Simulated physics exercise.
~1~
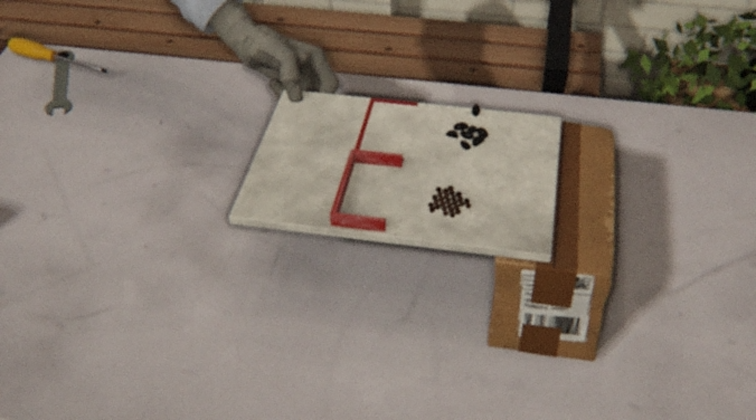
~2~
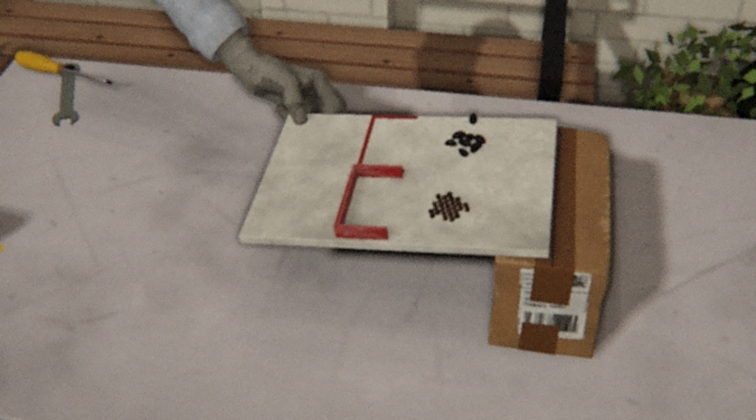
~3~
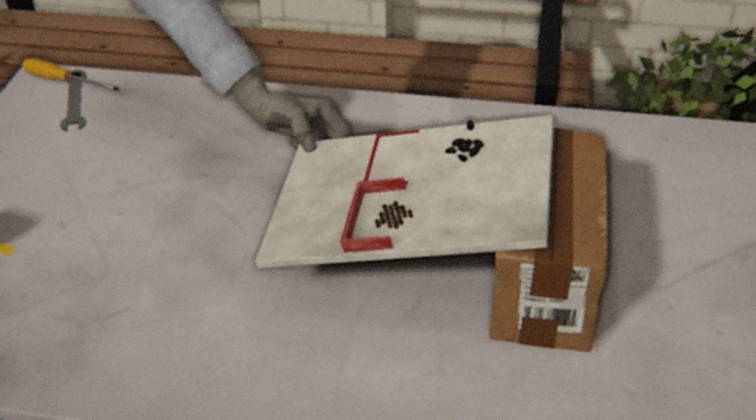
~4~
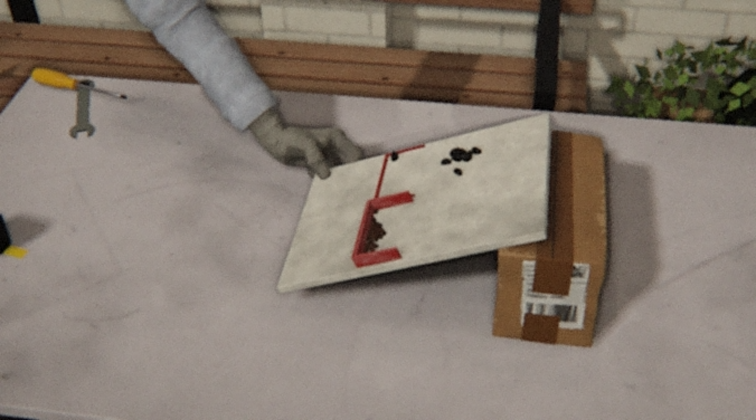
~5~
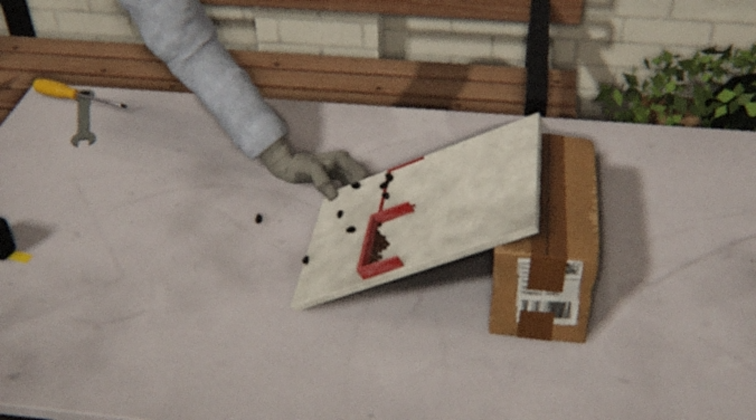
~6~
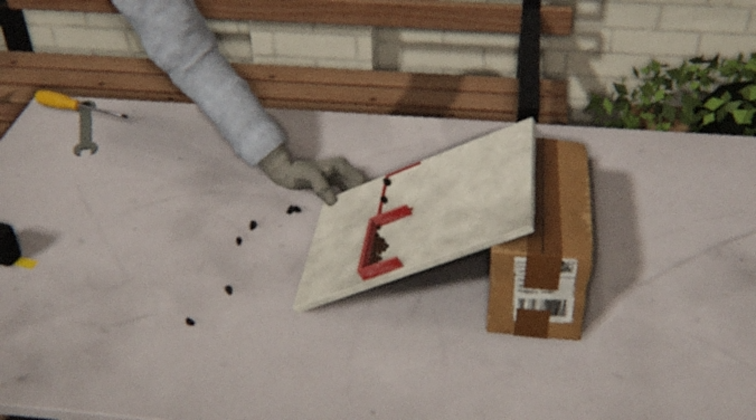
On a pale outdoor table seen from above, with a wooden bench, brick wall and green plant behind, a gloved hand holds the left end of a whitish board propped on a brown cardboard box. Two red barriers cross the board beside a heap of black bits and a nearer heap of brown bits. The hand lowers its end, and the brown heap slides left into the front barrier. As the slope steepens, the black bits tumble down too. Finally the board rests tilted, the brown bits held, most black ones scattered across the table.
